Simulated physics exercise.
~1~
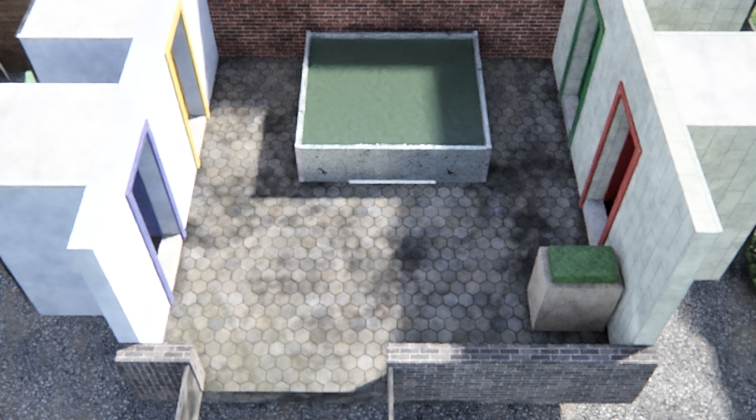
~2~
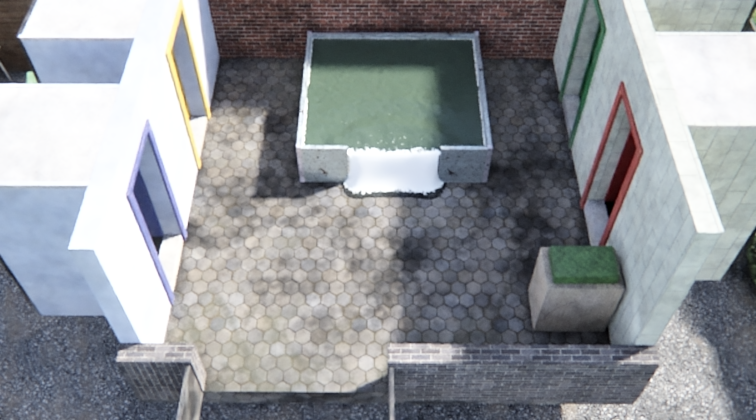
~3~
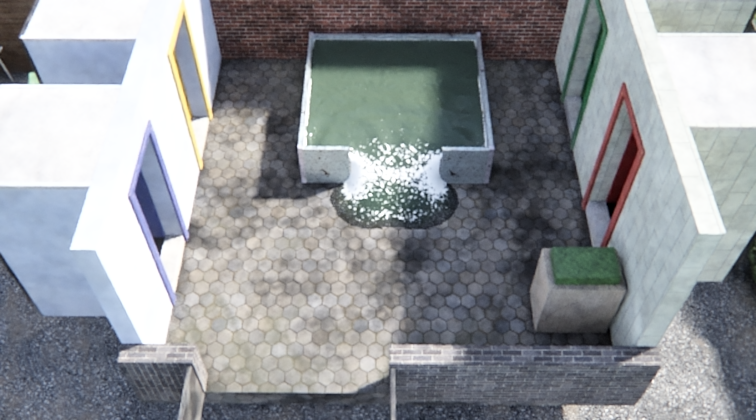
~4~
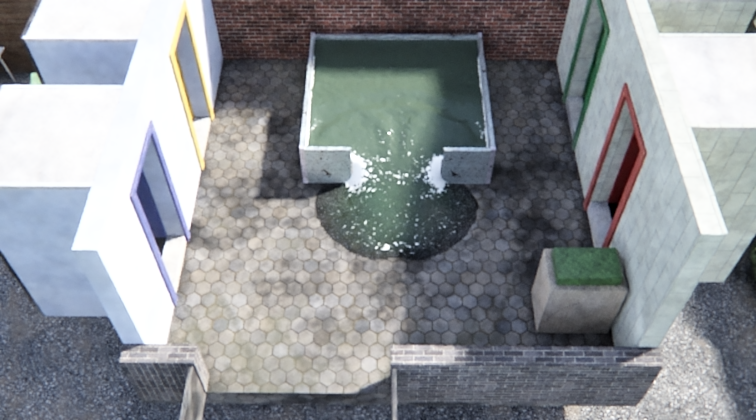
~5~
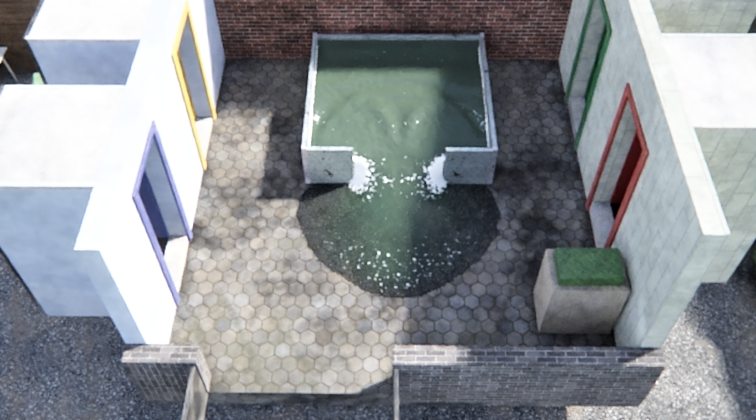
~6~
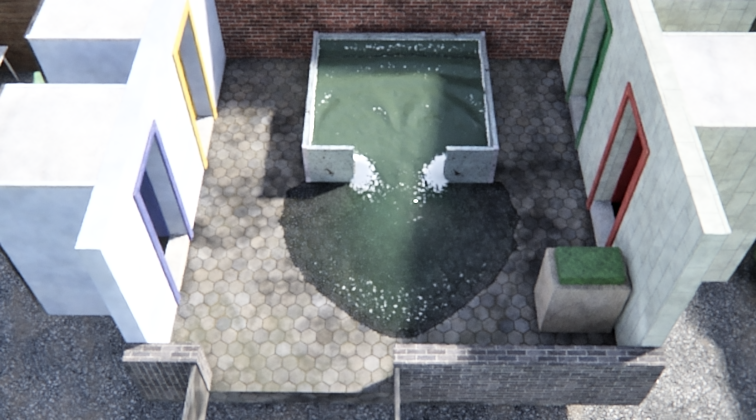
In a paved courtyard between pale walls with coloured doorways, the front of a tank gave way, and foaming water poured through the gap and spread in a widening dark pool toward the low brick wall.
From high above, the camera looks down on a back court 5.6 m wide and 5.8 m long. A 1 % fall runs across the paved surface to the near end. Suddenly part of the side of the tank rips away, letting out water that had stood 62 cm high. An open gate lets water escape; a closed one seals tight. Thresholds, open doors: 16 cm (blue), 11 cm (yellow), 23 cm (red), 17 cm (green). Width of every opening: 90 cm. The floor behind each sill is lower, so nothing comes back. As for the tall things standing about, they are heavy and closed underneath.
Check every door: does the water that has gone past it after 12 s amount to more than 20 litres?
Blue door: It does not. Yellow door: It does not. Red door: It does not. Green door: It does not.
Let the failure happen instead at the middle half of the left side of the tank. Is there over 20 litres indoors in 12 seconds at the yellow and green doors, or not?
Compared with that limit, yellow goes higher while green falls short.
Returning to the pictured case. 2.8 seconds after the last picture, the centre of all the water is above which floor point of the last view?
Close to (417, 188) in the last picture.
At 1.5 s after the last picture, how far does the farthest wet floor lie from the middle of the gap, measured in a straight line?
Roughly 4.2 m.
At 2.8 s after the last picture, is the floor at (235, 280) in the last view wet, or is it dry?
Soaked.
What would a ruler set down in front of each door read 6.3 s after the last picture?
In centimetres - blue: 6, yellow: 1, red: 9, green: 4.
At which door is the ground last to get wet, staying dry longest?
The yellow door.
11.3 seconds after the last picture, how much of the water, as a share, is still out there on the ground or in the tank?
Still there: Roughly 54 %.
Then, 0.7 s after the last picture water covers 40 % of the floor and is deepest (38 cm) near (399, 190); blue door not reached, yellow door not reached, red door not reached, green door not reached.
Then, 1.5 s after the last picture water covers 50 % of the floor and is deepest (36 cm) near (623, 376); blue door not reached, yellow door not reached, red door not reached, green door not reached.
Then, 2.8 s after the last picture water covers 55 % of the floor and is deepest (36 cm) near (608, 375); blue door 5 cm at the sill, 0 L in, yellow door not reached, red door 5 cm at the sill, 0 L in, green door not reached.
Then, 6.3 s after the last picture water covers 80 % of the floor and is deepest (16 cm) near (165, 372); blue door 6 cm at the sill, 0 L in, yellow door 1 cm at the sill, 0 L in, red door 9 cm at the sill, 0 L in, green door 4 cm at the sill, 0 L in.
Then, 11.3 s after the last picture water covers 95 % of the floor and is deepest (11 cm) near (555, 231); blue door 4 cm at the sill, 0 L in, yellow door 2 cm at the sill, 0 L in, red door 9 cm at the sill, 0 L in, green door 10 cm at the sill, 0 L in.
